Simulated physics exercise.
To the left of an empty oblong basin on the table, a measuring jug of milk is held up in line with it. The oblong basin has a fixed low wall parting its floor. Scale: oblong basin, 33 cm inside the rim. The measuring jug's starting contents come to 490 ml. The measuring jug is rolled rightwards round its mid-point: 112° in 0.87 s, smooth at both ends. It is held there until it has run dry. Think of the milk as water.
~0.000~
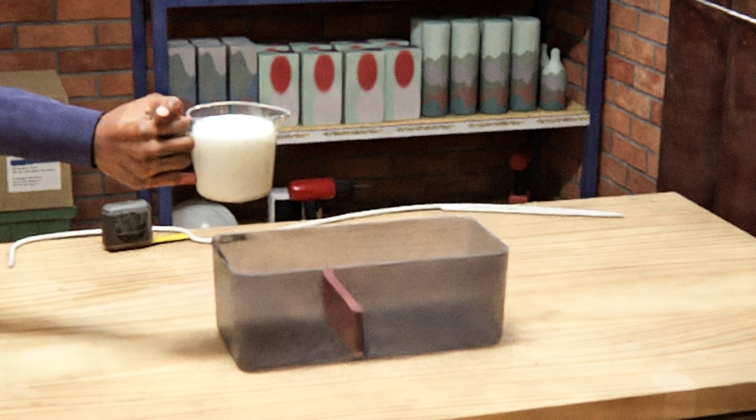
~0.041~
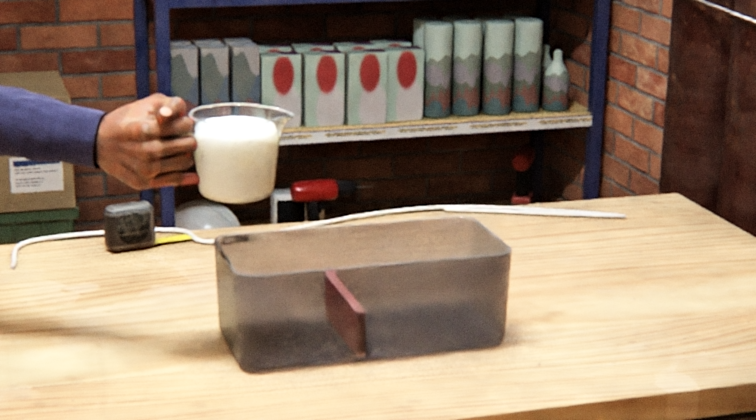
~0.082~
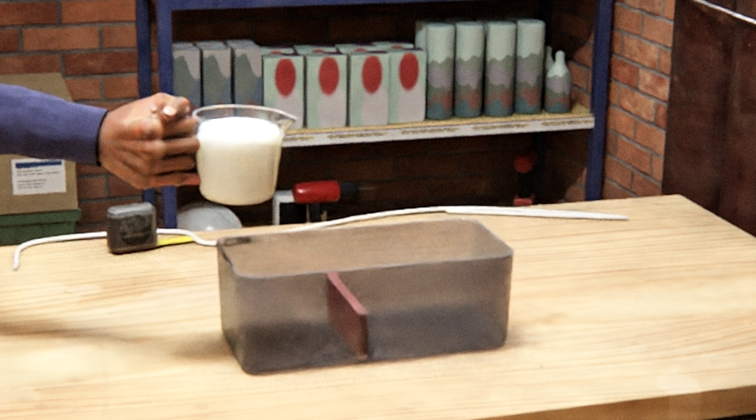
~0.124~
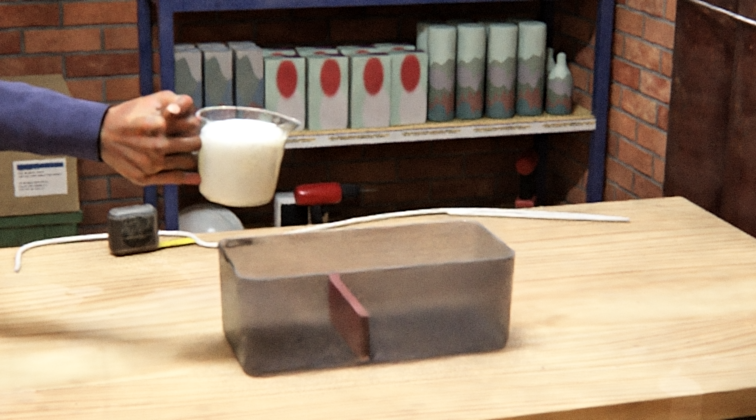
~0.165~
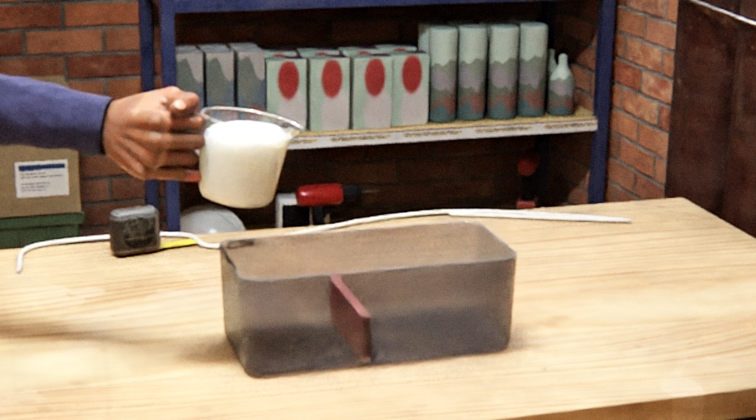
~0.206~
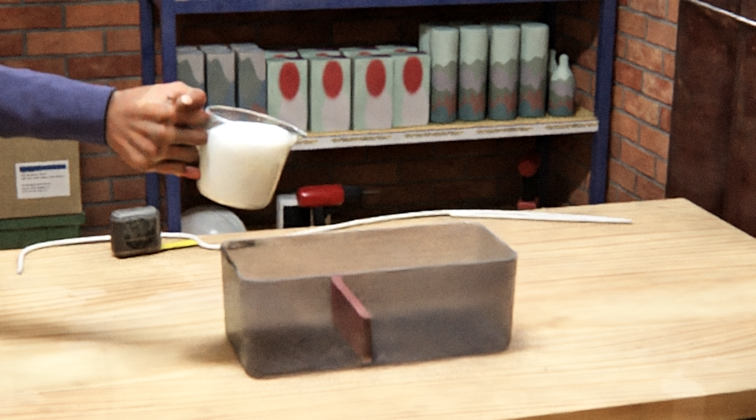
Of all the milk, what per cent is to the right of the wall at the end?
I would say 23 percent.
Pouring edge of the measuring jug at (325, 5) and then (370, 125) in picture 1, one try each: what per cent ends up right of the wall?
Respectively 90 and 95 %.
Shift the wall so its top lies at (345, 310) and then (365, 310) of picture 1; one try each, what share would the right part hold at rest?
Roughly 25 per cent, then 10 per cent.
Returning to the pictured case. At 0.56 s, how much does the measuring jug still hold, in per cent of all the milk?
Close to 60 in a hundred.
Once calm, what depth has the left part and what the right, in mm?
The left side settles near 18 mm and the right side near 4 mm.
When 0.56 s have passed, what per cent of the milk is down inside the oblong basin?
Fraction in basin: Approx. 14%.
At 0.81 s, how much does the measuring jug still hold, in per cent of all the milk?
About 7 per cent.
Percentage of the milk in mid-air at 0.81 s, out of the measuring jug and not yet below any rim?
9 per cent, roughly.
After 0.56 s the tilt is 80° and 60 per cent is still to pour, 6 is left of the wall and 9 right of it.
After 0.81 s the tilt is 111° and 7 per cent is still to pour, 62 is left of the wall and 22 right of it.
After 1.08 s the tilt is 112° and 0 per cent is still to pour, 75 is left of the wall and 23 right of it.
After 1.37 s the tilt is 112° and 0 per cent is still to pour, 76 is left of the wall and 23 right of it.
In the end 76 per cent lies left of the wall, 23 right of it and 1 outside.
